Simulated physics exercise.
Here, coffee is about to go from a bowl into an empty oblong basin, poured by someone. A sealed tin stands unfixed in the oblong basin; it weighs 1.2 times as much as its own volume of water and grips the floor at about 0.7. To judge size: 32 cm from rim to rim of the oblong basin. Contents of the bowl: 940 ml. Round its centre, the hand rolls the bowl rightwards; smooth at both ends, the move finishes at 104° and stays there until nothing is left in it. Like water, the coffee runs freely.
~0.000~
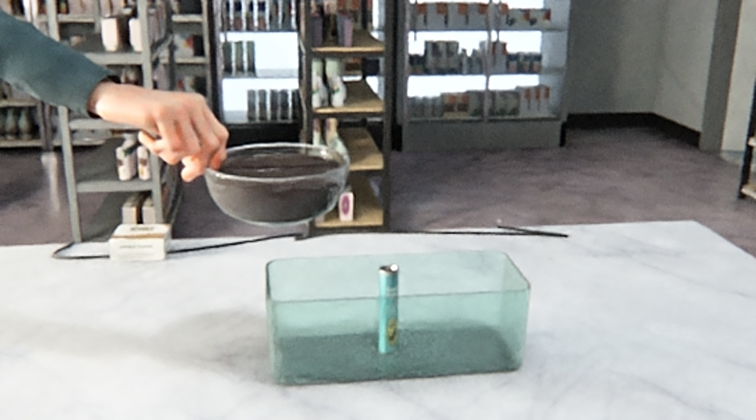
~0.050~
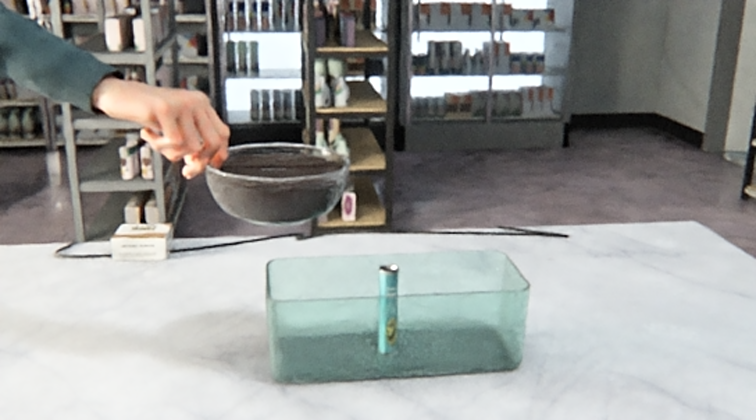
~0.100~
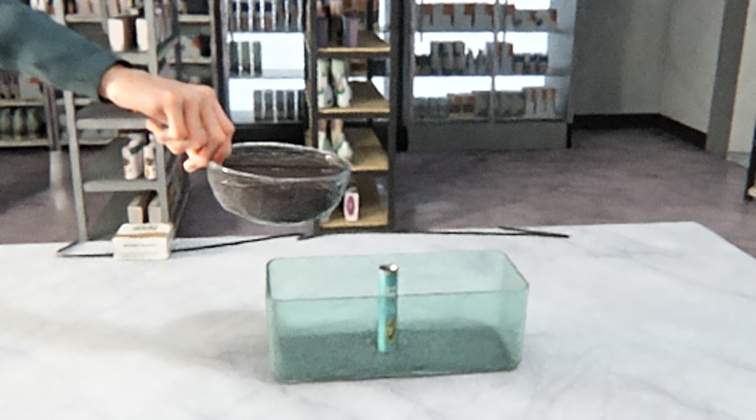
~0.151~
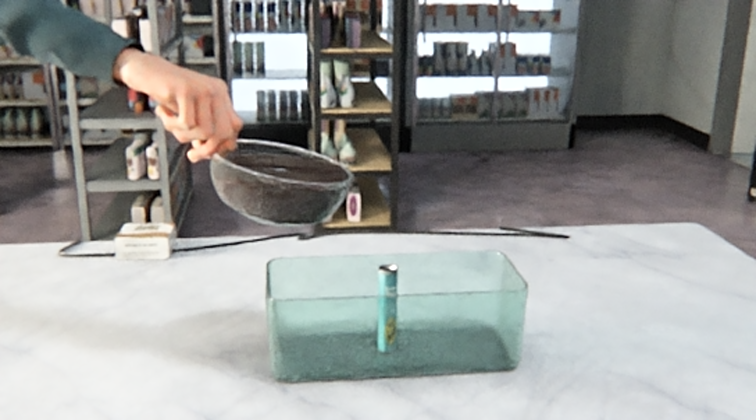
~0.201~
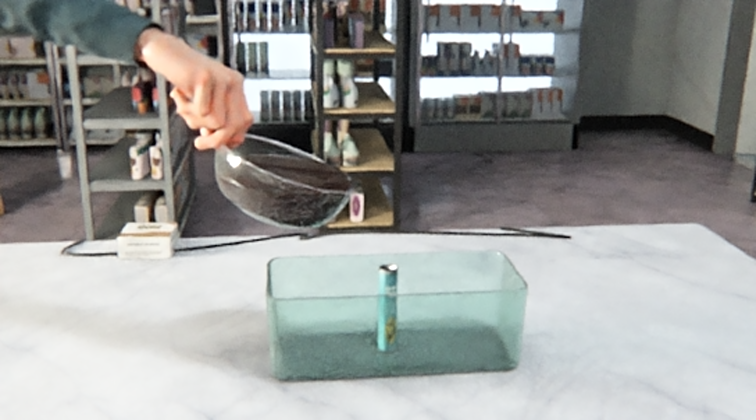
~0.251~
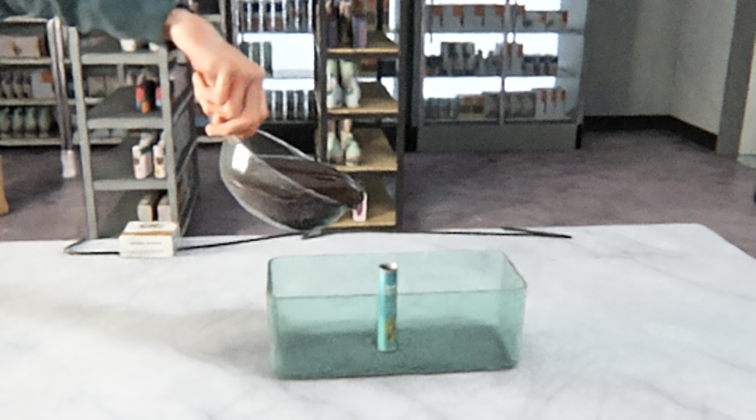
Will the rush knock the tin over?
It will go down.
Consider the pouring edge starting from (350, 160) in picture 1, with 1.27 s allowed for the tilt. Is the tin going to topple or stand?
Then the tin remains standing.
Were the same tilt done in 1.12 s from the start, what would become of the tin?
The tin stays balanced.
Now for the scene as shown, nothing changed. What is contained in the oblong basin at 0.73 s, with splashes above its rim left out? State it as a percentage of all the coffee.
Roughly 92 %.
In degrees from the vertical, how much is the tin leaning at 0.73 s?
It sits at roughly 5°.
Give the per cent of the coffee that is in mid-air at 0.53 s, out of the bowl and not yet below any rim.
30 %.
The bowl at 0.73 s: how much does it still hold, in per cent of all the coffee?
I'd estimate some 0 per cent.
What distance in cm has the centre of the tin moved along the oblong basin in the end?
Around 8.0 cm.
By 0.53 s the tilt is 93° and 10 per cent is still to pour; the tin stands where it began.
By 0.73 s the tilt is 104° and 0 per cent is still to pour; the tin leans 7°.
By 0.94 s the tilt is 104° and 0 per cent is still to pour; the tin leans 26°.
By 1.17 s the tilt is 104° and 0 per cent is still to pour; the tin lies on its side.
At rest the tin lies on its side.
